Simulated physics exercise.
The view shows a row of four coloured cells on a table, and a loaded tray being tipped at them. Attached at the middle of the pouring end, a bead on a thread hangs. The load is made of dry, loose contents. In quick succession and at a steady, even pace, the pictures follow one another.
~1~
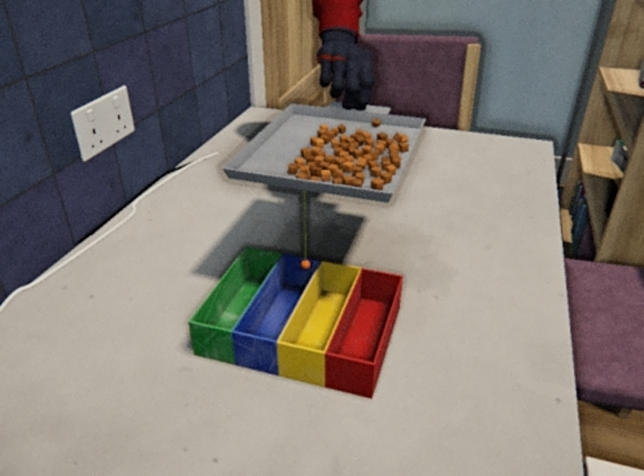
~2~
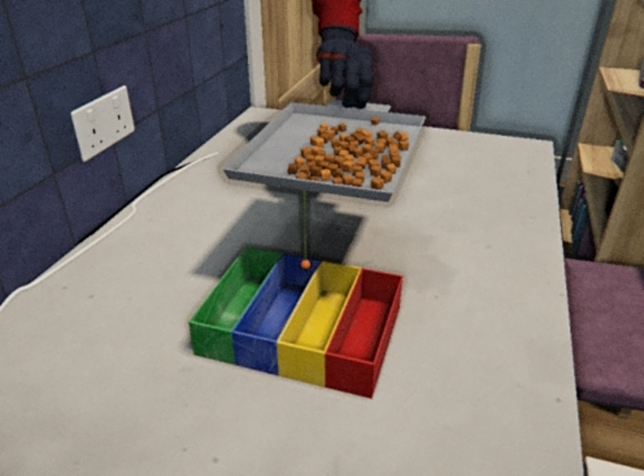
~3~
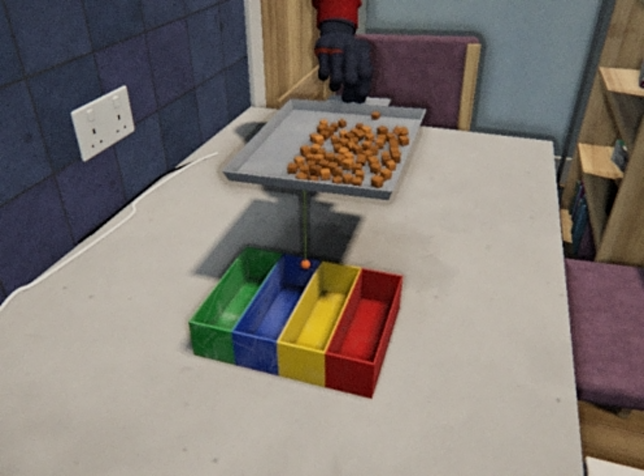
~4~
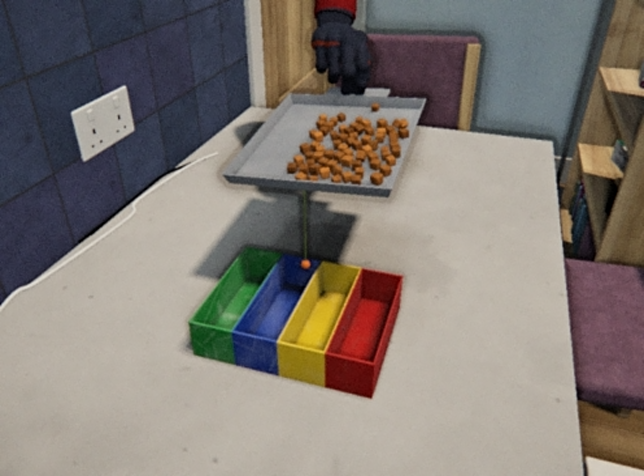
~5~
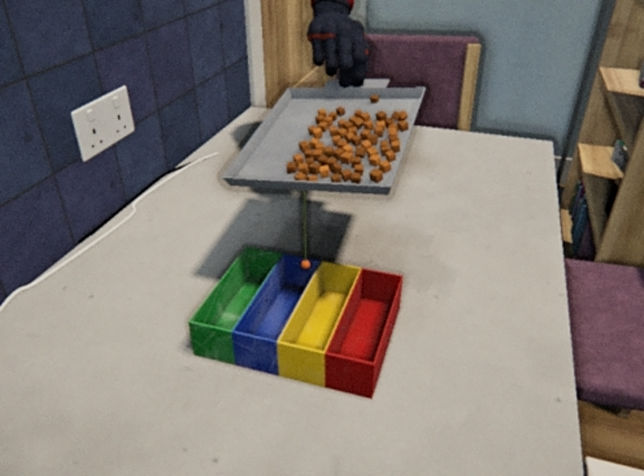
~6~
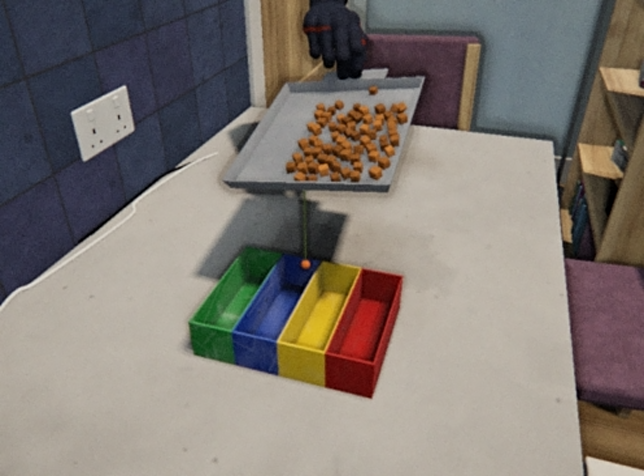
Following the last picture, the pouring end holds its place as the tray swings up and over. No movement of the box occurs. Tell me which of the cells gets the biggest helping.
The biggest helping lands in the green cell.
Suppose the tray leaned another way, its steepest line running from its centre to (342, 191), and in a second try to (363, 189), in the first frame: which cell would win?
In order, it comes out as the cell in red and that red cell.
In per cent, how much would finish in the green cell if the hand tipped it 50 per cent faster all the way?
Around 40 percent.
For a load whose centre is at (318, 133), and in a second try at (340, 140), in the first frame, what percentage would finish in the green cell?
You'd see roughly 60 per cent first and roughly 40 per cent second.
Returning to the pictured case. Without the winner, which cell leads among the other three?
The cell in blue.
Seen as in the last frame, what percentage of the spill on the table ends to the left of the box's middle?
That comes to about 100 per cent of the pieces.
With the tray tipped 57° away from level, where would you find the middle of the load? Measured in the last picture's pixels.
The load's middle is around (271, 169).
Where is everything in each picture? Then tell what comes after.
The first frame shows corners of the pouring end at (228, 167) and (389, 191), level; middle of the load at (343, 156), brown sugar cubes; bead on its thread at (306, 265); green cell at (212, 340); blue cell at (256, 350); yellow cell at (301, 361); red cell at (349, 372).
The second frame shows corners of the pouring end at (228, 167) and (389, 190), level; middle of the load at (343, 156).
The third frame shows corners of the pouring end at (227, 169) and (389, 188), tipped barely, lowest at the left corner; middle of the load at (343, 153).
The fourth frame shows corners of the pouring end at (227, 172) and (388, 186), tipped a little, lowest at the left corner; middle of the load at (343, 149).
The fifth frame shows corners of the pouring end at (227, 175) and (387, 184), tipped a little, lowest at the left corner; middle of the load at (342, 146).
The sixth frame shows corners of the pouring end at (227, 178) and (386, 181), tipped clearly, lowest at the left corner; middle of the load at (341, 142); green cell at (212, 340); blue cell at (256, 350); yellow cell at (301, 361); red cell at (349, 372).
Soon after the last picture, tray tipped steeply; nearly all on the tray; a small part falling or outside the box.
A little later, tray tipped right over; about two thirds on the tray; a small part in the green cell; a stray few in the yellow cell; about a quarter falling or outside the box.
Later still, tray tipped past a quarter turn; about half in the green cell; a small part in the blue cell; a stray few in the yellow cell; about a third falling or outside the box.
At rest, tray tipped past a quarter turn; about half in the green cell; a small part in the blue cell; a stray few in the yellow cell; none in the red cell; about a third outside the box.
